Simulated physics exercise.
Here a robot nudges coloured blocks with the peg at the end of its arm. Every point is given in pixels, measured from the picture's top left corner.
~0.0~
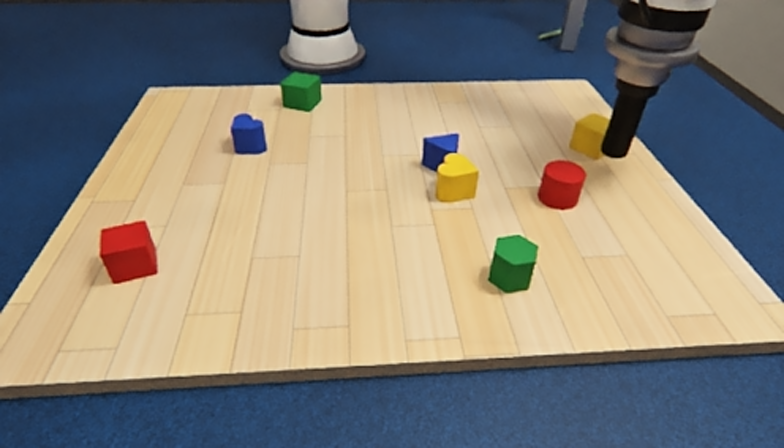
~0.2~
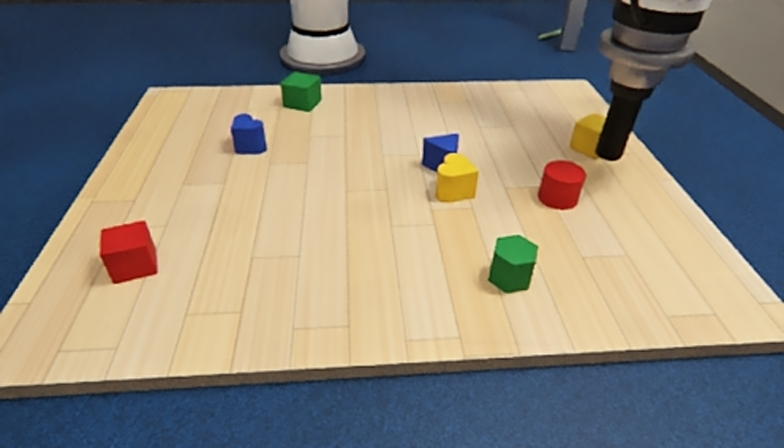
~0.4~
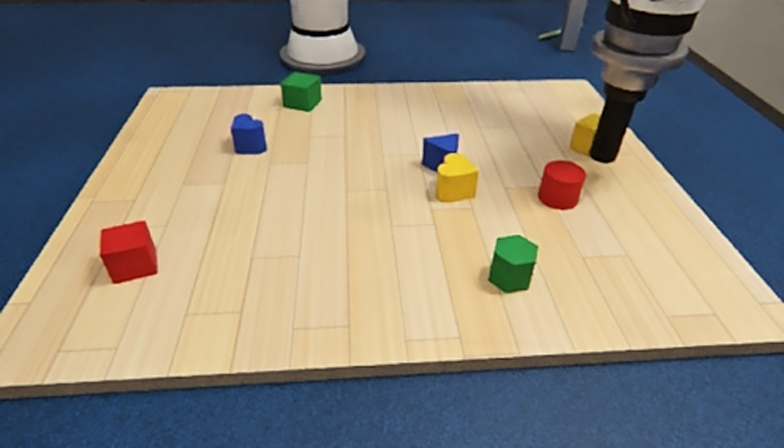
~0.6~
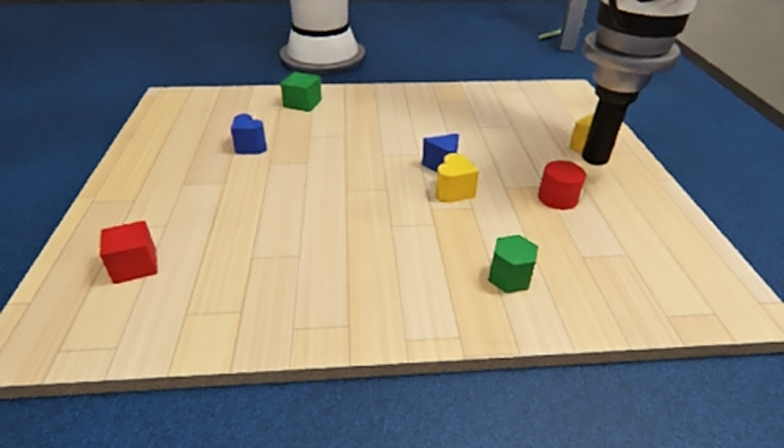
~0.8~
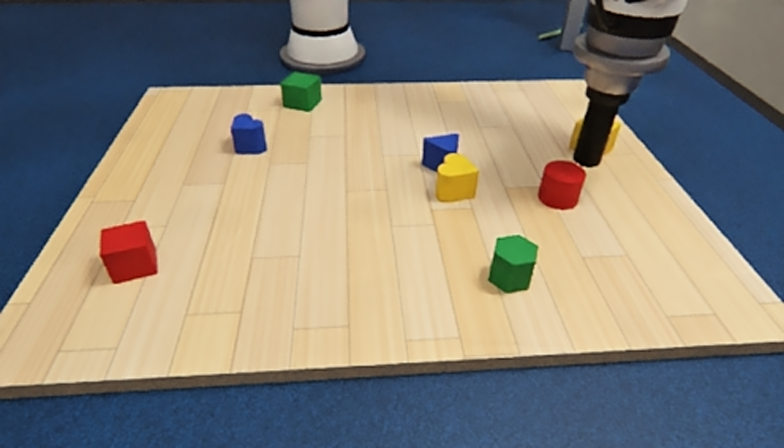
In this clip, a robot arm's black peg moves slightly left above a wooden board, passing in front of a yellow block near a red cylindrical block, while the scattered red, blue, green and yellow blocks stay still.
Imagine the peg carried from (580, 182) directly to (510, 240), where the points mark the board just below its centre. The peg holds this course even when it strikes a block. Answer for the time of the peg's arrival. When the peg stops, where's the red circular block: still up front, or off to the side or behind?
The peg keeps it before itself.
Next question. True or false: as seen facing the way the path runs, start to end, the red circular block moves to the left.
The claim does not hold.
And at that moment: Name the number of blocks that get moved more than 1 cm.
Moved: 1.
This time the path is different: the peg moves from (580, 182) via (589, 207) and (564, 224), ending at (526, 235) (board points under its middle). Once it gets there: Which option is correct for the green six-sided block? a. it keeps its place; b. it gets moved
I choose a.
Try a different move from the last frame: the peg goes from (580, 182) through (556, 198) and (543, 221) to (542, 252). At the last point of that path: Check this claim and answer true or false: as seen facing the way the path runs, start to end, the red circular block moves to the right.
The claim holds.
On the path given first. One third of the way, peg at (564, 179); red circular block at (544, 186).
Two thirds of the way, peg at (540, 198); red circular block at (516, 204).
At the end, peg at (515, 219); green six-sided block in place; red circular block at (483, 221).
